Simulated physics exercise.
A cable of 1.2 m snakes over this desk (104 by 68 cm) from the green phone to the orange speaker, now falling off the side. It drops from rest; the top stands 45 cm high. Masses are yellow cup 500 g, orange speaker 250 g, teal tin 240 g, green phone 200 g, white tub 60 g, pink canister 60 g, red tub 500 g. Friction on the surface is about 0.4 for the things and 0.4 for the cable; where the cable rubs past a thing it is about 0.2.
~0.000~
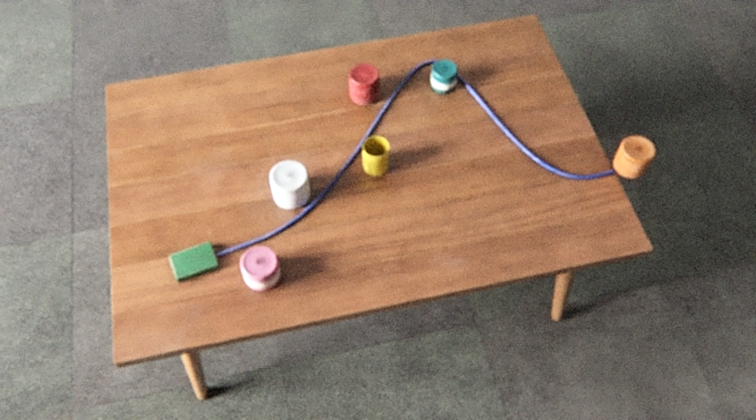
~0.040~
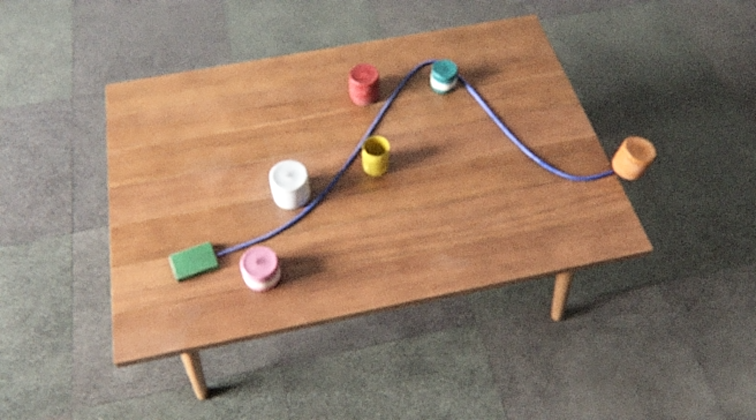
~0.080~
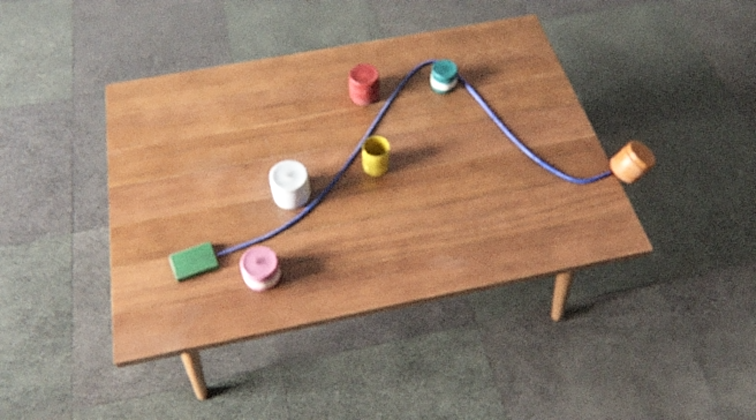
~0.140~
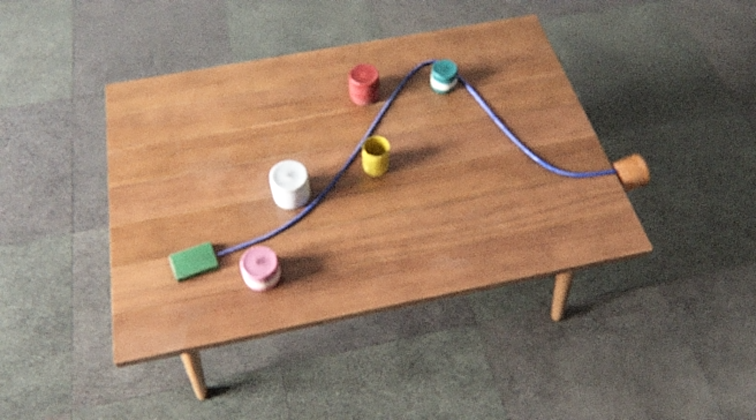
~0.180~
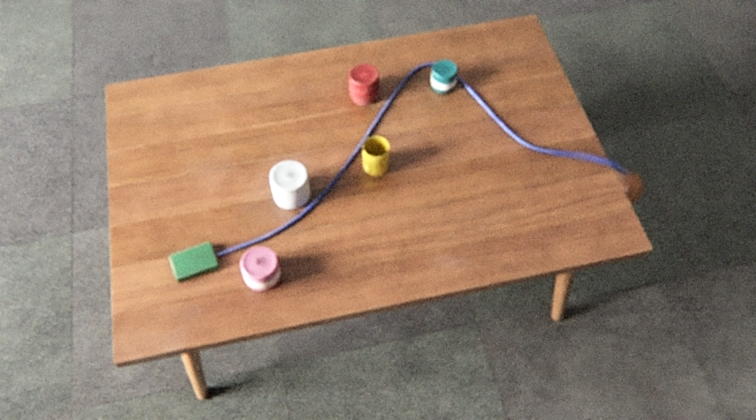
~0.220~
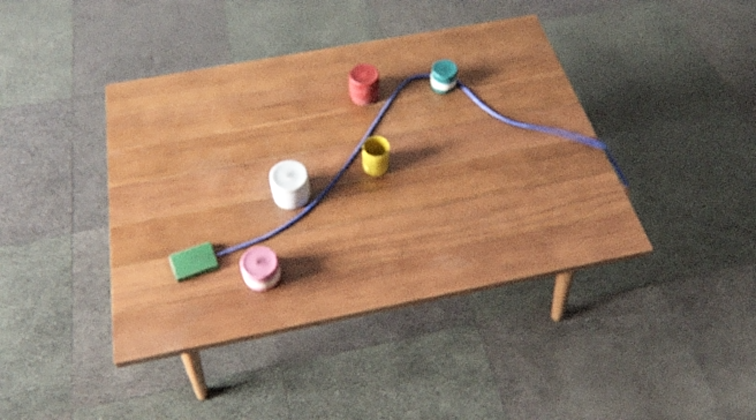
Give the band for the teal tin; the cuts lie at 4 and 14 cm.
Result: Teal tin shifts a middling way.
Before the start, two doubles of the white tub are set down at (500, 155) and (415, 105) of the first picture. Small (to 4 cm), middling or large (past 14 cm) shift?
In that order: Small, middling.
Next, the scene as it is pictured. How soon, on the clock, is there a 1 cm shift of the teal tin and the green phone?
About: Teal tin 0.30 s, green phone 0.32 s.
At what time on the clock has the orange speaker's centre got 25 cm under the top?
That is: 0.30 s.
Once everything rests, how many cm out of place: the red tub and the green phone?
Red tub 0 cm, green phone 6 cm.
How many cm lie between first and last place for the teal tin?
Teal tin 10 cm.
By 0.5 s, the cable's tail end at (236, 238); teal tin 9 cm off its start, orange speaker over the edge, green phone 5 cm off its start.
By 0.7 s, the cable's tail end at (237, 237); teal tin 10 cm off its start, orange speaker over the edge, green phone 5 cm off its start.
By 1.0 s, the cable's tail end at (237, 237); teal tin 10 cm off its start at (463, 100), orange speaker over the edge, green phone 5 cm off its start at (217, 246).
By 1.2 s, the cable's tail end at (237, 237); teal tin 10 cm off its start, orange speaker over the edge, green phone 5 cm off its start.
By 2.4 s, the cable's tail end at (237, 237); teal tin 10 cm off its start at (463, 100), orange speaker over the edge, green phone 5 cm off its start at (217, 246), white tub 4 cm off its start at (278, 164).
